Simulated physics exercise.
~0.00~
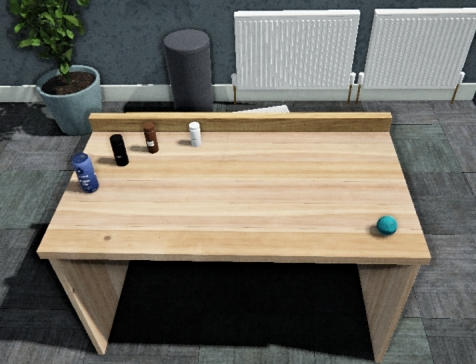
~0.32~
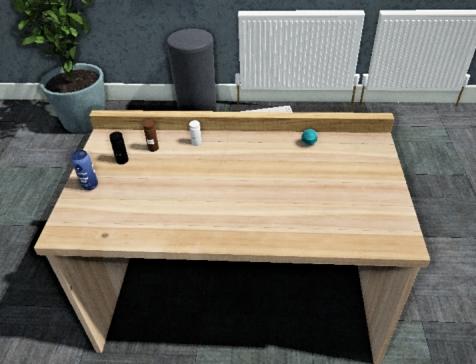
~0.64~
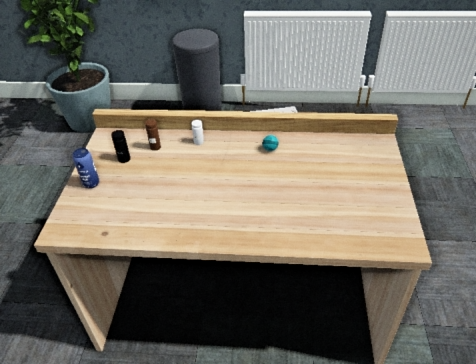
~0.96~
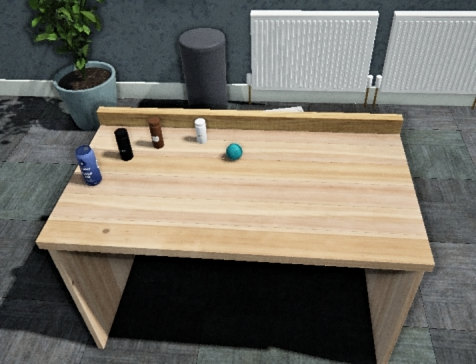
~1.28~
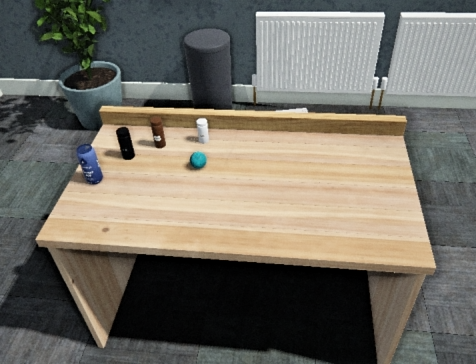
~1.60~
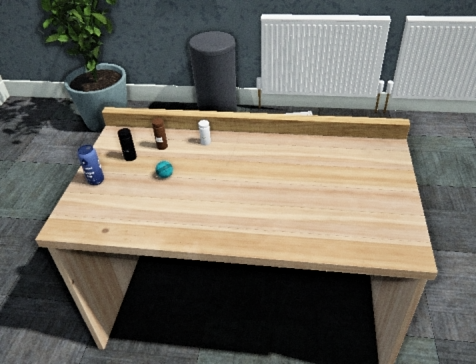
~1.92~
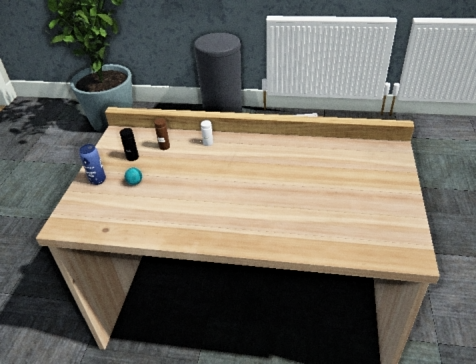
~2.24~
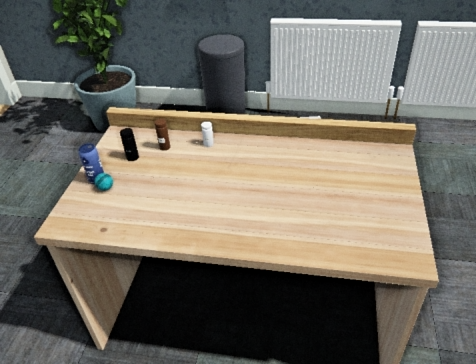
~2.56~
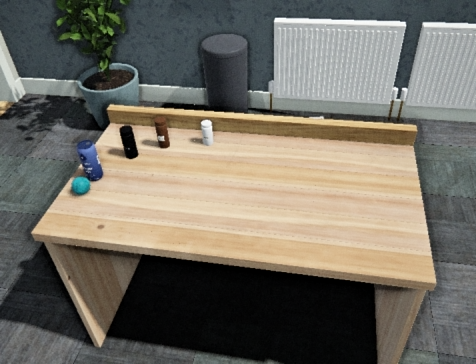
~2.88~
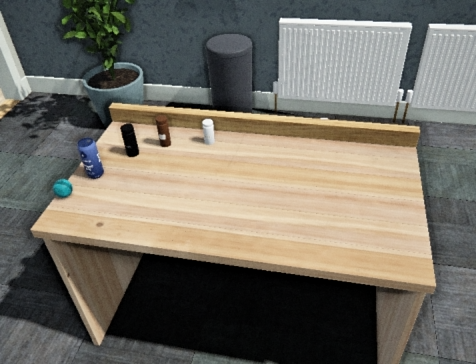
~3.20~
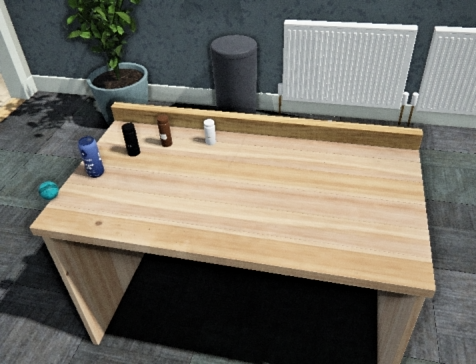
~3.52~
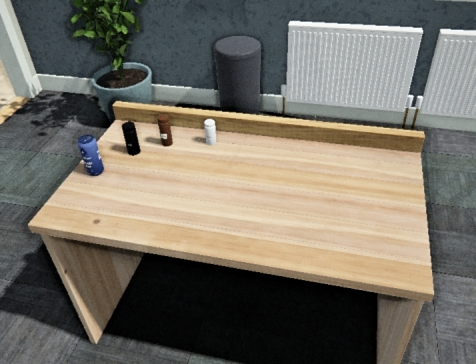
Turquoise ball rolling across a wooden table to the back rail, rebounding leftward past standing containers and dropping off the left edge.
